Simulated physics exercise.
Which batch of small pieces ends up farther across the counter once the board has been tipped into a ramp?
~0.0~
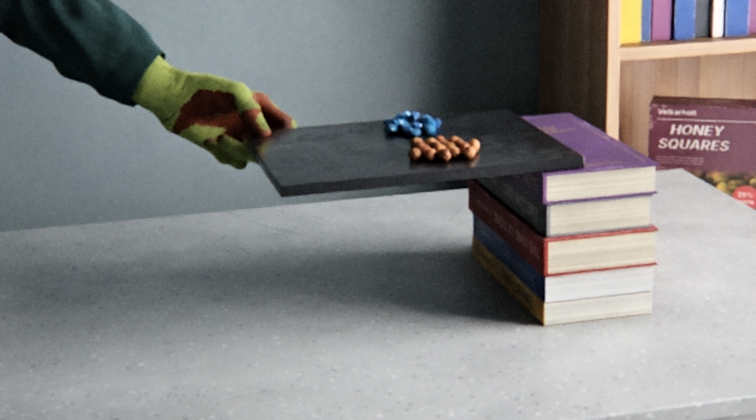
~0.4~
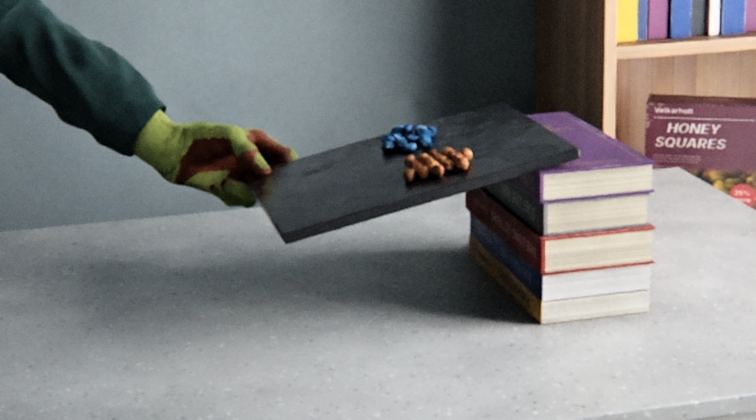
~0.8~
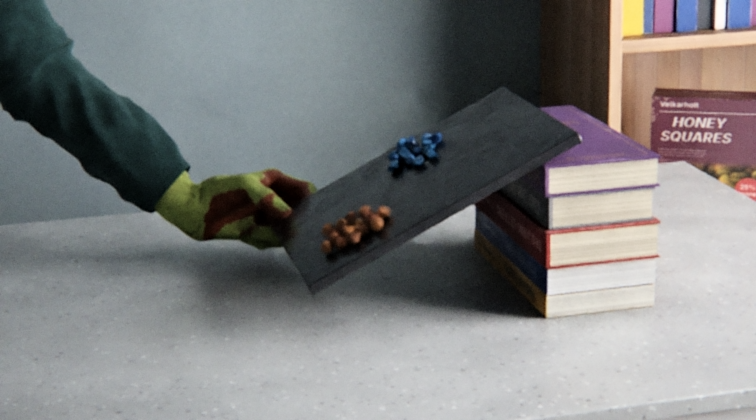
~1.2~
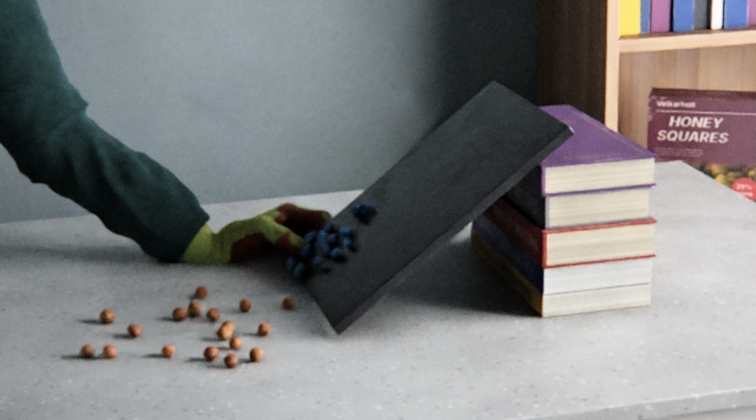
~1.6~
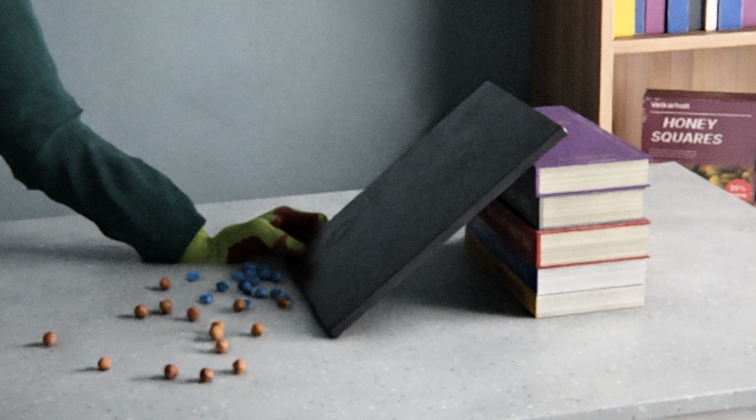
The orange-brown batch, which started nearer the viewer, travels farther across the counter than the blue one.
